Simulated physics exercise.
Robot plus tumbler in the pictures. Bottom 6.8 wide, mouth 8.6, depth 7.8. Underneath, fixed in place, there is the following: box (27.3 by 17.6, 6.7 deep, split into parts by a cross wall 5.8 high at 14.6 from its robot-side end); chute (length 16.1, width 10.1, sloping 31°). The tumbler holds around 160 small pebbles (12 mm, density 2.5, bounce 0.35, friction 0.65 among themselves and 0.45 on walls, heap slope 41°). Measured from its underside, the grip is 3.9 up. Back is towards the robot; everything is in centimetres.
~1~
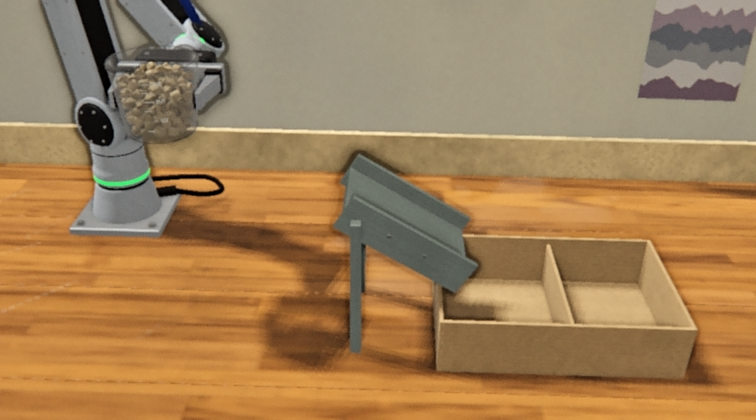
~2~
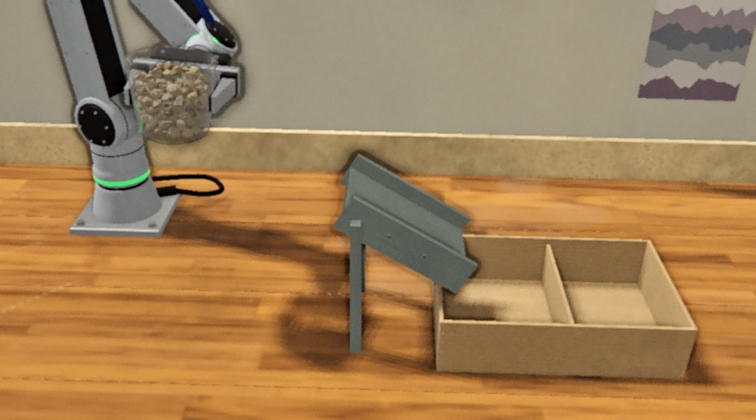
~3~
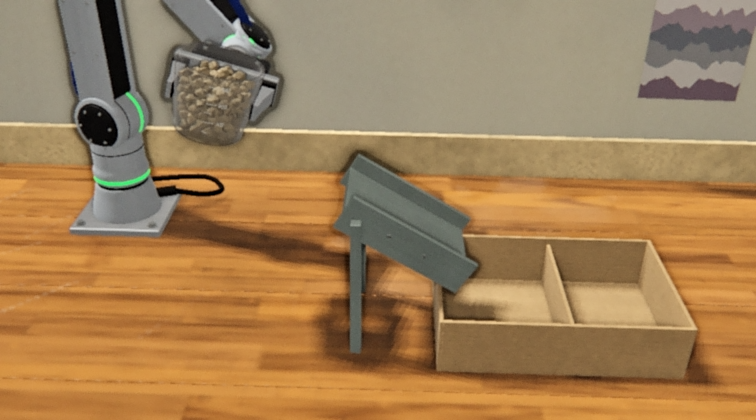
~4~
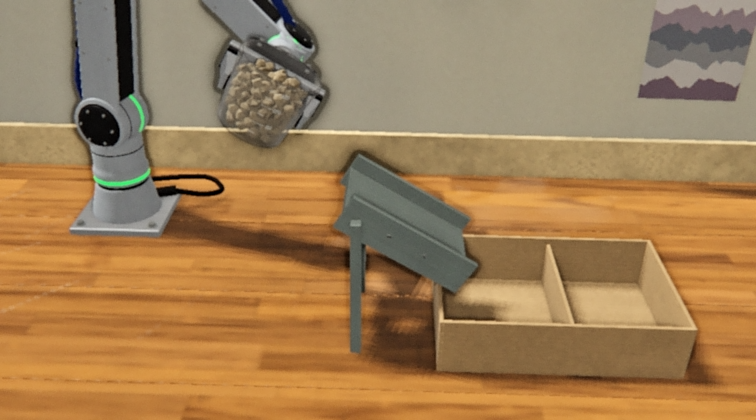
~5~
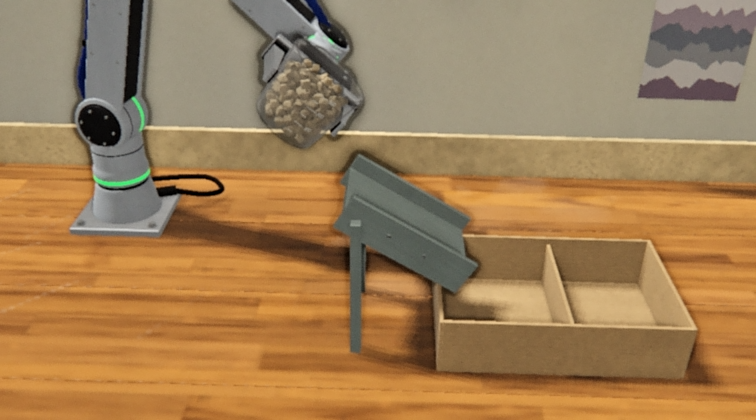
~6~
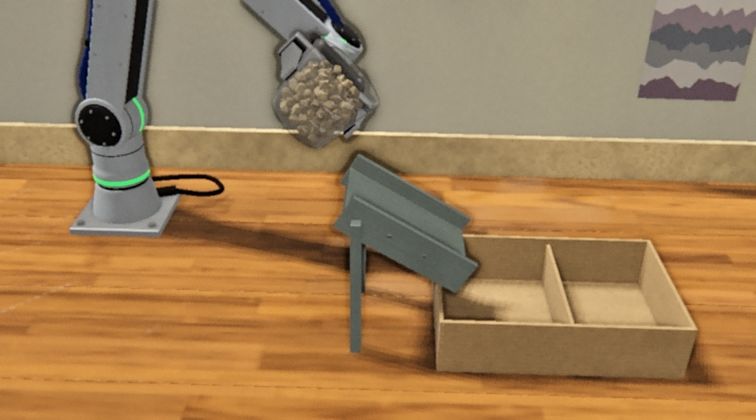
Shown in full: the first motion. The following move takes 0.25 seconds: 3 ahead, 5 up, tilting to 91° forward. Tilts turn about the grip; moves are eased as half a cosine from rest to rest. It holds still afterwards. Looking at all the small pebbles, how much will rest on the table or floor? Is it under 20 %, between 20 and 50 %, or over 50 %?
It is under 20 %.
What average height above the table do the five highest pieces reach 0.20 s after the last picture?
Roughly 36 cm.
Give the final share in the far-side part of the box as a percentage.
About 0 per cent.
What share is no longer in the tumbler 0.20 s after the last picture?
Share out: Near 0 %.
Then, 0.10 s on, tilted 61° forward, highest piece 34 above the table; 157 in the tumbler.
Then, 0.20 s on, tilted 87° forward, highest piece 37 above the table; 157 in the tumbler.
Then, 0.45 s on, tilted 91° forward, highest piece 36 above the table; 121 in the tumbler, 4 in the robot-side part, 32 on the chute or in flight.
Then, 1.50 s on, tilted 91° forward, highest piece 36 above the table; 98 in the tumbler, 59 in the robot-side part.
In the end, 98 in the tumbler, 59 in the robot-side part. That is 0 % on the table or floor.
